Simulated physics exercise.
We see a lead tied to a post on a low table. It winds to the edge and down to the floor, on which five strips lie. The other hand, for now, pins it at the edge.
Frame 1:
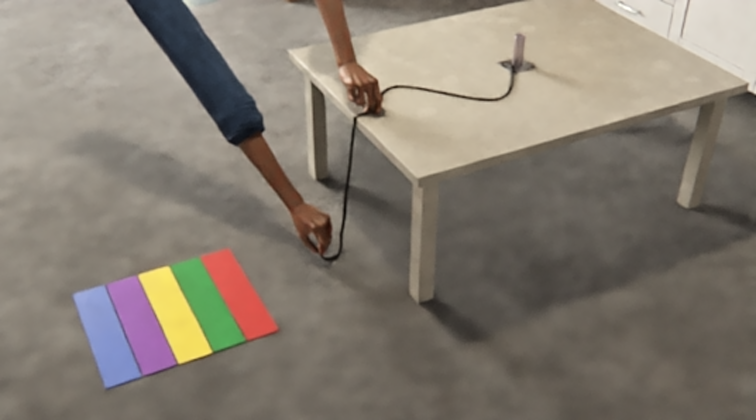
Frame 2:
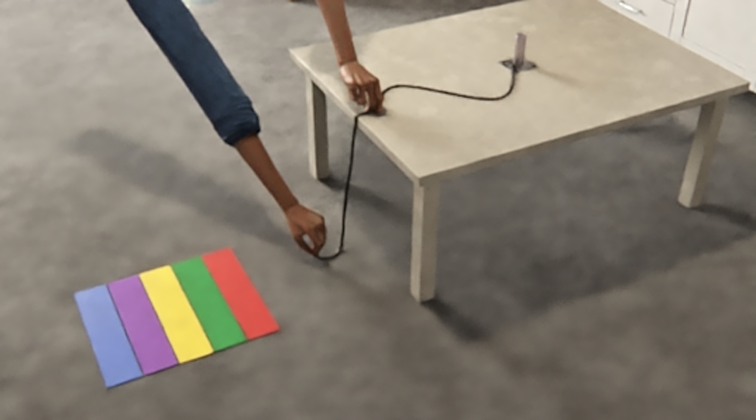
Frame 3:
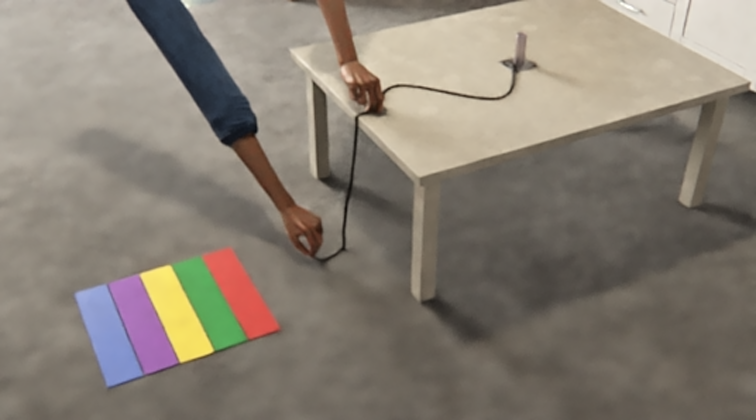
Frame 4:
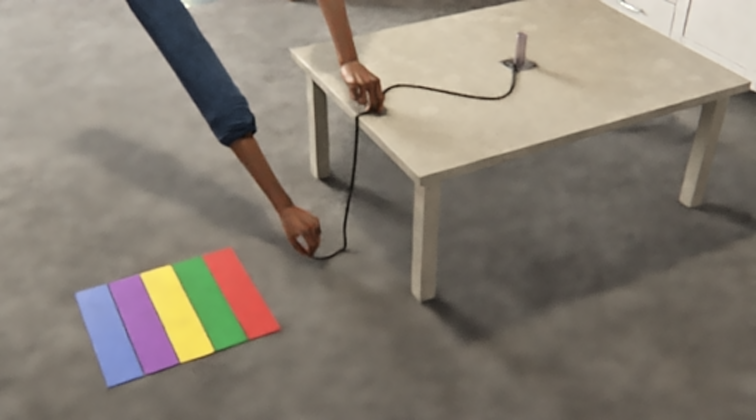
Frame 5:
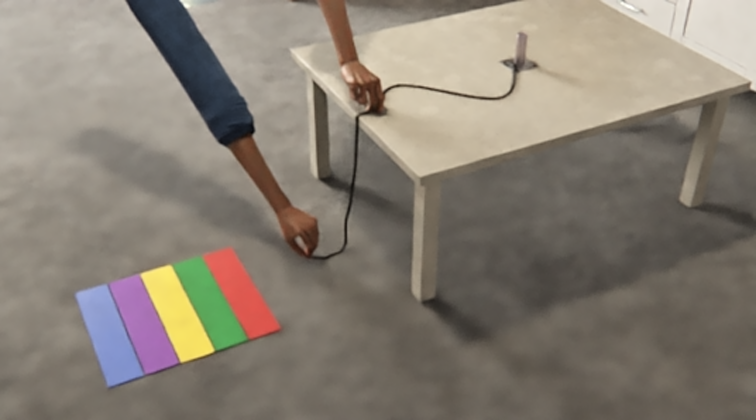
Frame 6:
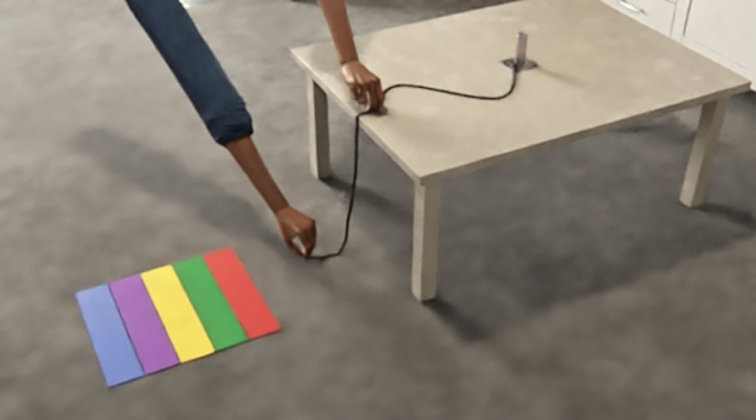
The video shows one hand pinning a black cord at the edge of a low table while another hand, holding its lower end near the floor, shifts slightly left toward five coloured strips, the cord staying tied to a post.
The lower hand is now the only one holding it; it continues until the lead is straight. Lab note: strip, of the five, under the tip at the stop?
Purple.
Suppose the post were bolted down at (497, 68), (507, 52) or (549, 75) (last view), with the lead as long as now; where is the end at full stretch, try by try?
In order, it comes out close to (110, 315), (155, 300) and (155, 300).
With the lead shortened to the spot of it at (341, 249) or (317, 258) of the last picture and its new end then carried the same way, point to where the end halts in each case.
One per try, the spots are (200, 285) and (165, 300).
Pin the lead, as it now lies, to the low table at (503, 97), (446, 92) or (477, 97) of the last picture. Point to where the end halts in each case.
They end up at (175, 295), (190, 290) and (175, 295).
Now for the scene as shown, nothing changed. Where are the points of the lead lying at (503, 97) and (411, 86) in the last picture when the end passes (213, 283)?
Positions: (454, 80) for the first, (378, 107) for the second.
Early on, end near (213, 283); over green.
Midway, end near (168, 297); over yellow.
At the end of the slack, end near (140, 306); over purple. It gets as far as the purple strip.
